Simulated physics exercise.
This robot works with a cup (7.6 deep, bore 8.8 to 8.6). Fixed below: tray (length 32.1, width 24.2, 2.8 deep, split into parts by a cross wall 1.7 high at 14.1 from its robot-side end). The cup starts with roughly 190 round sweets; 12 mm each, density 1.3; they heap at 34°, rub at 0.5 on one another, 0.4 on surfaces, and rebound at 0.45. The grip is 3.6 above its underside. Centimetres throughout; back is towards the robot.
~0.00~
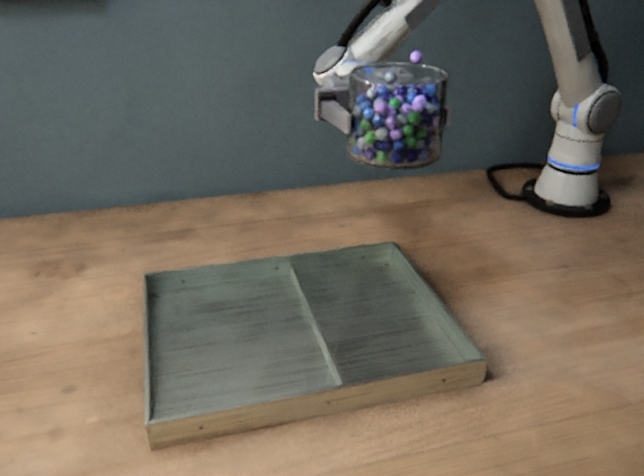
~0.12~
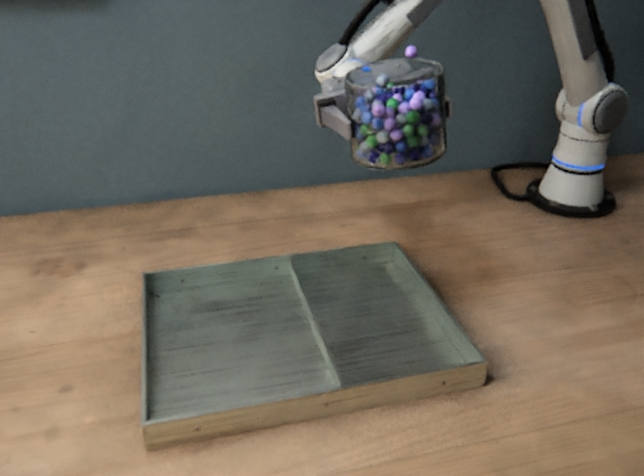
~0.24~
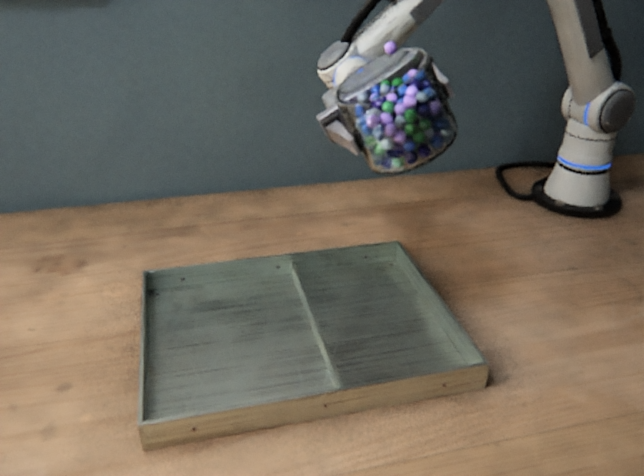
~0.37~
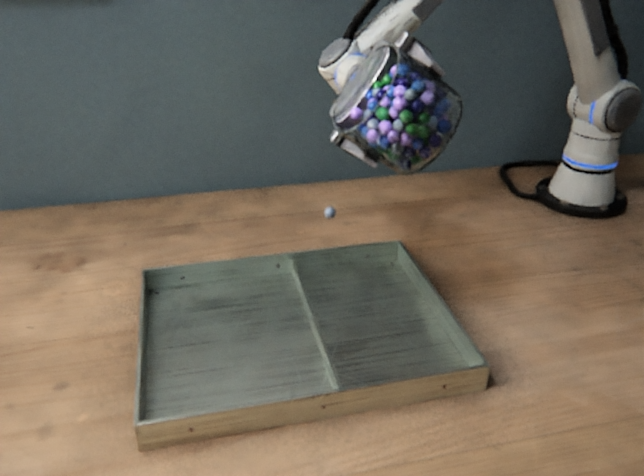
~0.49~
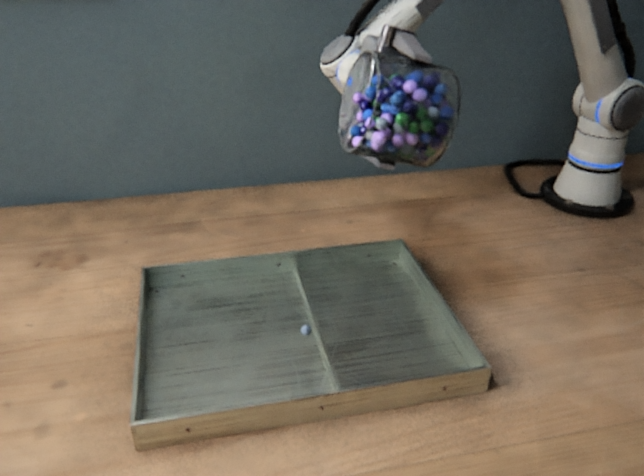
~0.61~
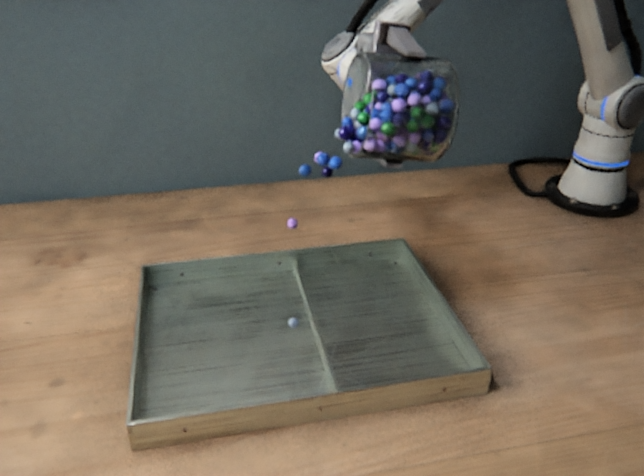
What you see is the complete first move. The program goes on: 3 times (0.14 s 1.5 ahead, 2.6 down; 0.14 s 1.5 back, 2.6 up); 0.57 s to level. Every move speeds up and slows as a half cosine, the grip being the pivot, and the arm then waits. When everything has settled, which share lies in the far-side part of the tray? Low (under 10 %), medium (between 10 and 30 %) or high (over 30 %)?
A medium share, between 10 and 30 %, ends in the far-side part of the tray.
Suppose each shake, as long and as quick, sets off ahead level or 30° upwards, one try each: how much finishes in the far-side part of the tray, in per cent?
About 55 and 55 per cent.
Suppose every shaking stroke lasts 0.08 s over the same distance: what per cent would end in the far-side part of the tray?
It would be near 35 per cent.
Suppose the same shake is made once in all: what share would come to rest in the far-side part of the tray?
It would be near 15 per cent.
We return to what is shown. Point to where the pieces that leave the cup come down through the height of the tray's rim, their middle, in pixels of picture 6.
Near (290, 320).
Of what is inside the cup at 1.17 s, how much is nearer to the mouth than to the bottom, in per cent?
Roughly 35 per cent.
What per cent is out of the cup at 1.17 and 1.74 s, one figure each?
About 20, 25.
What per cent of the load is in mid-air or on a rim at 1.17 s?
Some 3 per cent.
By 1.17 s, tilted 83° forward, highest piece 27 above the table; 153 in the cup, 31 in the far-side part, 1 in the robot-side part, 5 in flight or on a rim.
By 1.74 s, tilted 41° forward, highest piece 26 above the table; 146 in the cup, 36 in the far-side part, 7 in the robot-side part, 1 in flight or on a rim.
By 2.22 s, level, highest piece 28 above the table; 146 in the cup, 37 in the far-side part, 7 in the robot-side part.
By 3.27 s, level, highest piece 28 above the table; 146 in the cup, 37 in the far-side part, 7 in the robot-side part.
Final count, 146 in the cup, 37 in the far-side part, 7 in the robot-side part. That is 19 % in the far-side part of the tray.
